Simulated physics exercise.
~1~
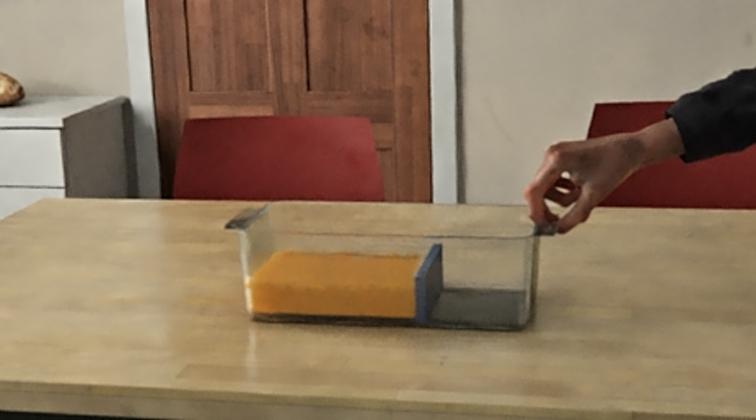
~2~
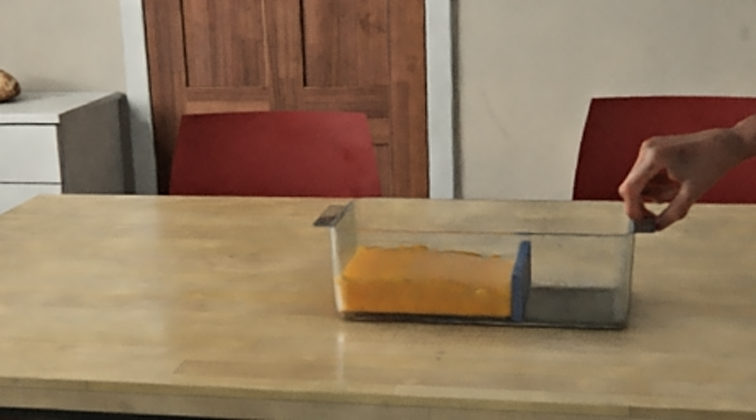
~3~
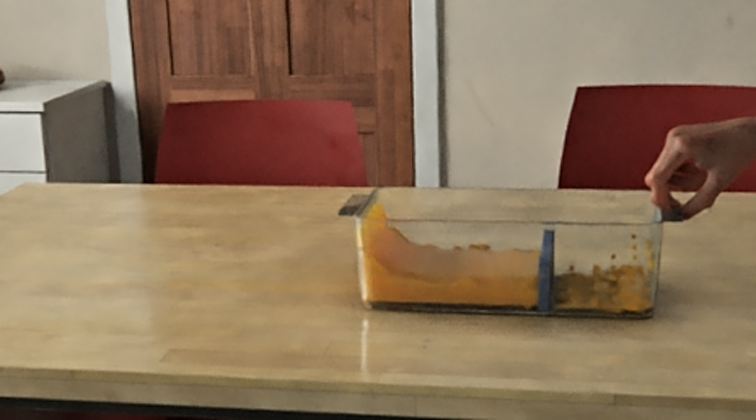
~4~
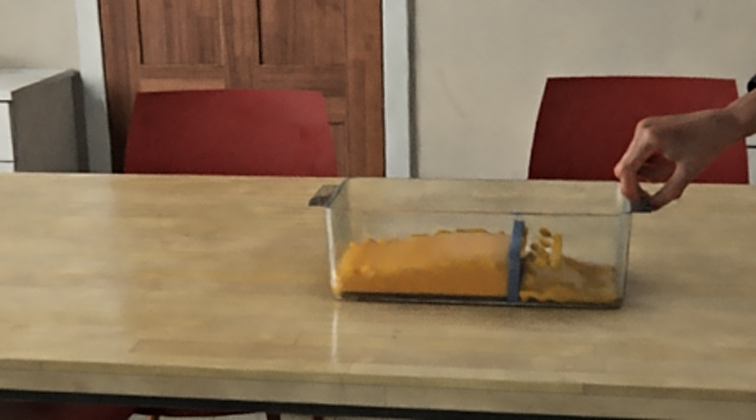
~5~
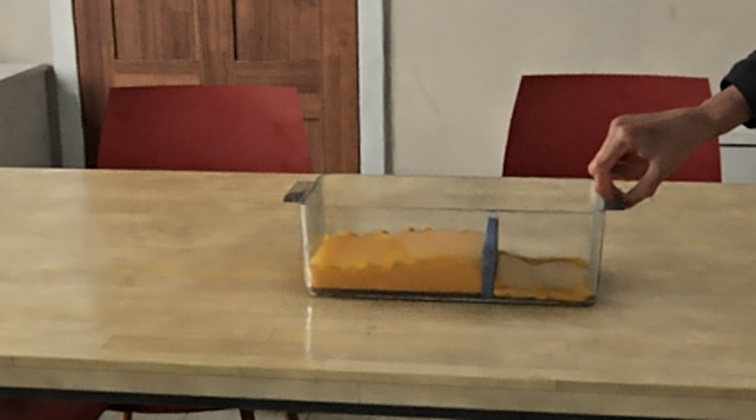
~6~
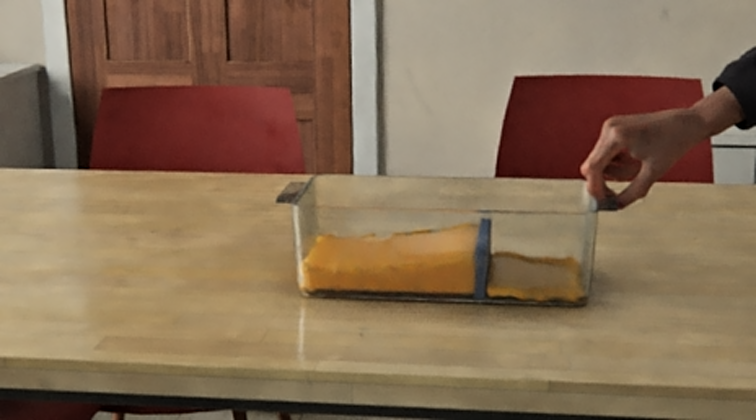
On a wooden table, a hand pulls a clear box right, sloshing orange liquid past its divider.
